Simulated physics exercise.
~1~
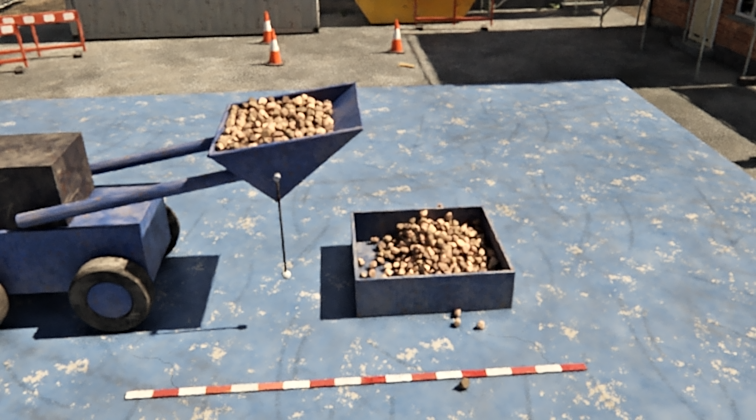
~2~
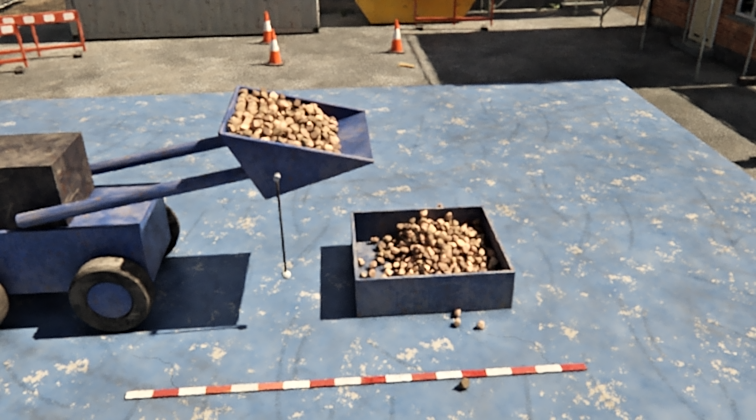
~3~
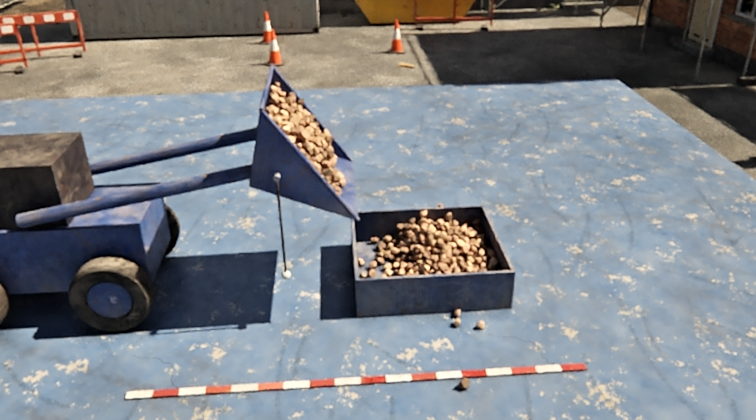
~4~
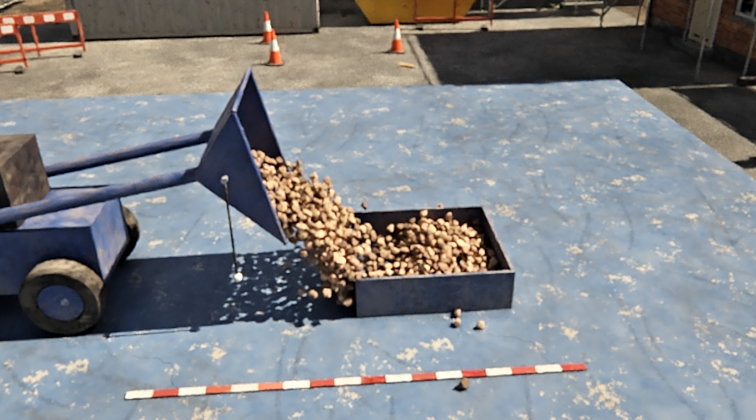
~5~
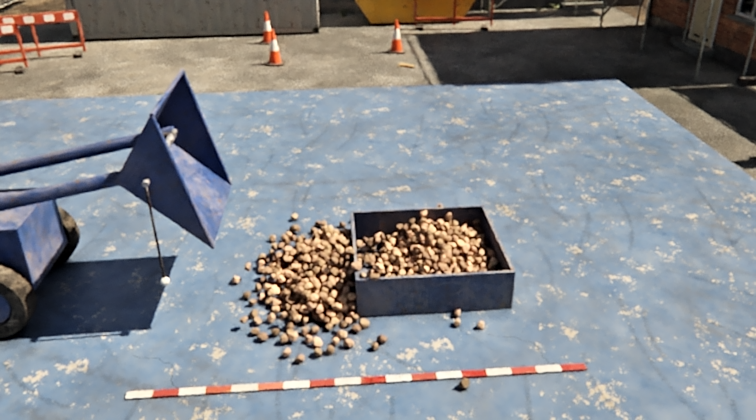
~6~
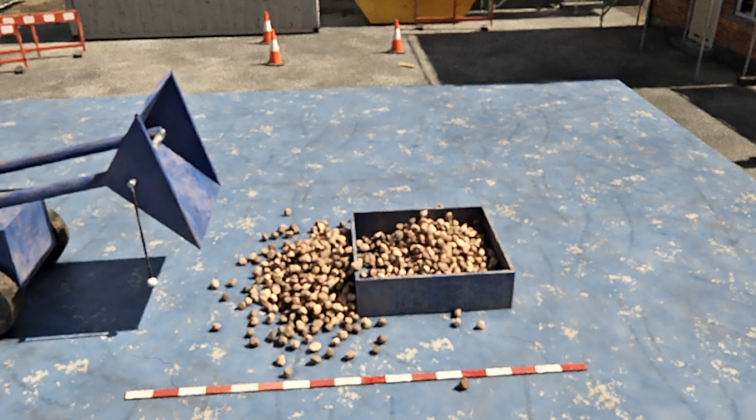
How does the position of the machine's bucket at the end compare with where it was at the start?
At the start the bucket is held up fairly close to the open box, on its left. By the end it is clearly farther left and a little lower in view, with the spilled heap lying between it and the box.
